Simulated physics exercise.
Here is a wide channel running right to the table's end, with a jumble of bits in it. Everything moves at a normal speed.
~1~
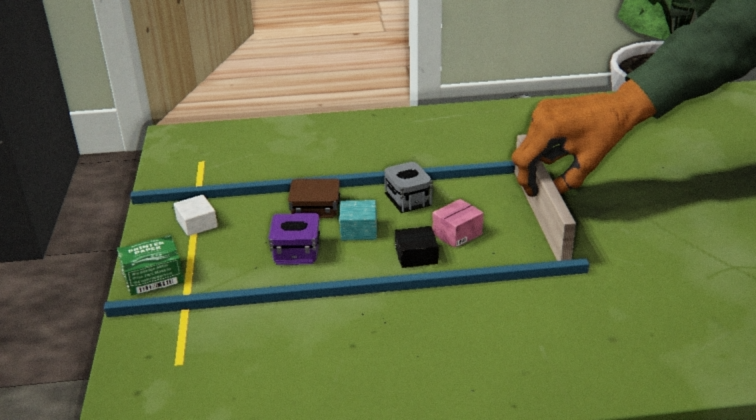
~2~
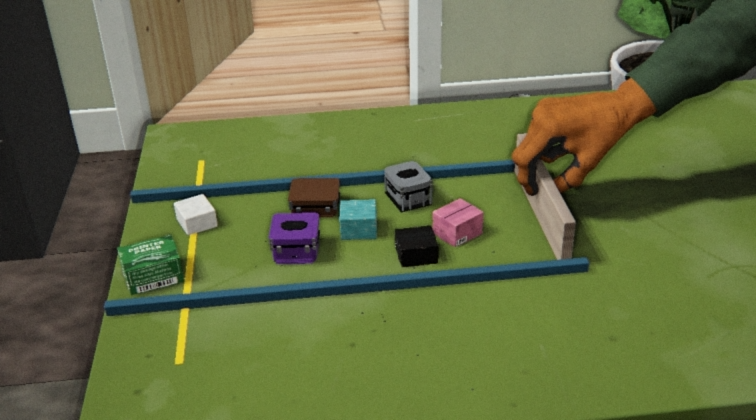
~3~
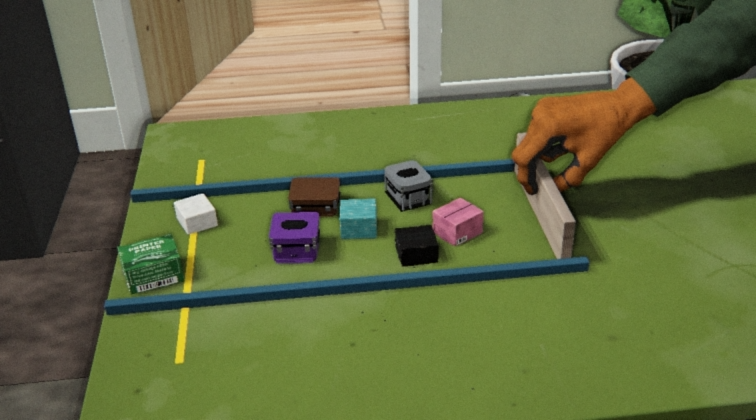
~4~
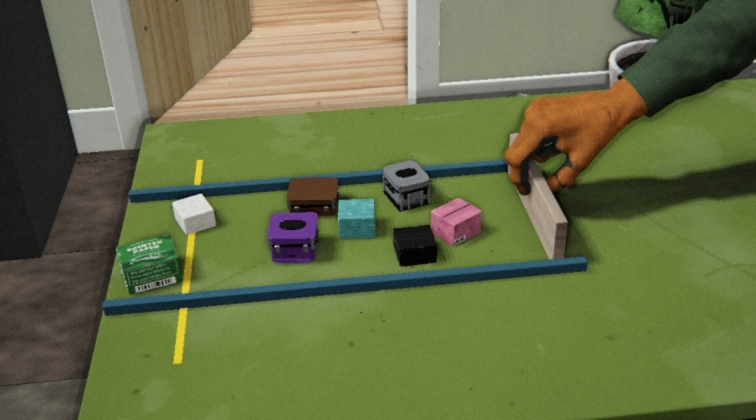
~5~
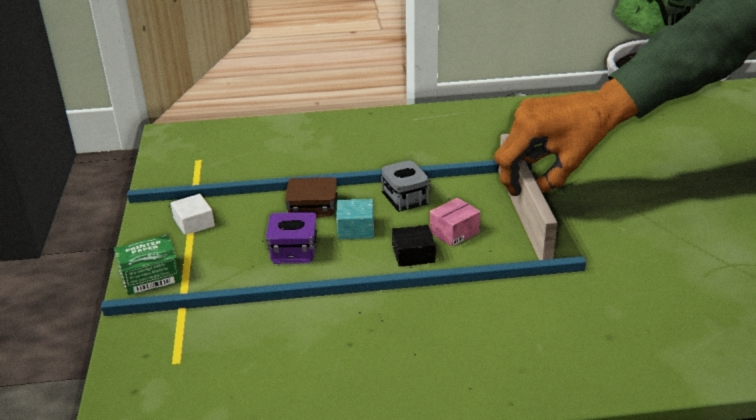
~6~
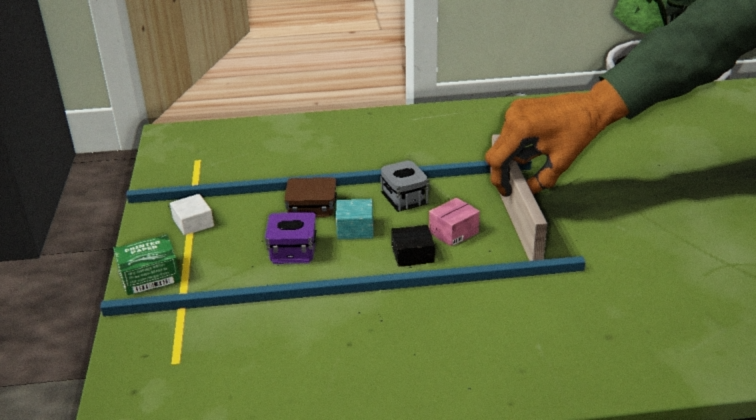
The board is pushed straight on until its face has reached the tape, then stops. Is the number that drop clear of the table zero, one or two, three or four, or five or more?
I predict the count lost over the end will be one or two.
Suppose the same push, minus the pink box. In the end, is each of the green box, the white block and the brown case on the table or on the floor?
Green box: Down; white block: Down; brown case: Still up.
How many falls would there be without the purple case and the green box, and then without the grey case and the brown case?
First 1, then 1.
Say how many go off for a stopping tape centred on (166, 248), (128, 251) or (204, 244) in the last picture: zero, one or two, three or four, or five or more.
Going through the tapes in order, the count is 5 or more, then at least five, then just one or two.
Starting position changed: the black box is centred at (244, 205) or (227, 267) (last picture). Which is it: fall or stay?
Place by place, it goes off; stays put.
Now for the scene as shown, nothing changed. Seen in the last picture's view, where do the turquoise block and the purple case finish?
Roughly (130, 237) for the first and roughly (123, 262) for the second.
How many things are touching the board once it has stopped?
Contact count: 3.
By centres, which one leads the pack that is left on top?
The brown case finishes closest.
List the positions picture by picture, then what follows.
Green box (151, 265); white block (196, 216); purple case (295, 239); board (542, 196); tape (192, 247), in the first picture.
White block (196, 214); pink box (458, 223), in the second picture.
Purple case (296, 238); turquoise block (359, 219), in the third picture.
Green box (149, 264); board (535, 195), in the fourth picture.
White block (193, 214); brown case (312, 199), in the fifth picture.
Green box (147, 265); white block (192, 214); purple case (292, 238); board (516, 196); tape (188, 245), in the sixth picture.
Soon after, none off yet; green box at rest near (147, 265); white block at rest near (192, 214); purple case at rest near (292, 238).
Then, none off yet; green box at rest near (147, 265); white block moving near (184, 214); purple case moved about its own width near (229, 255).
At rest, the number that fall off is one or two; fallen, white block and green box.
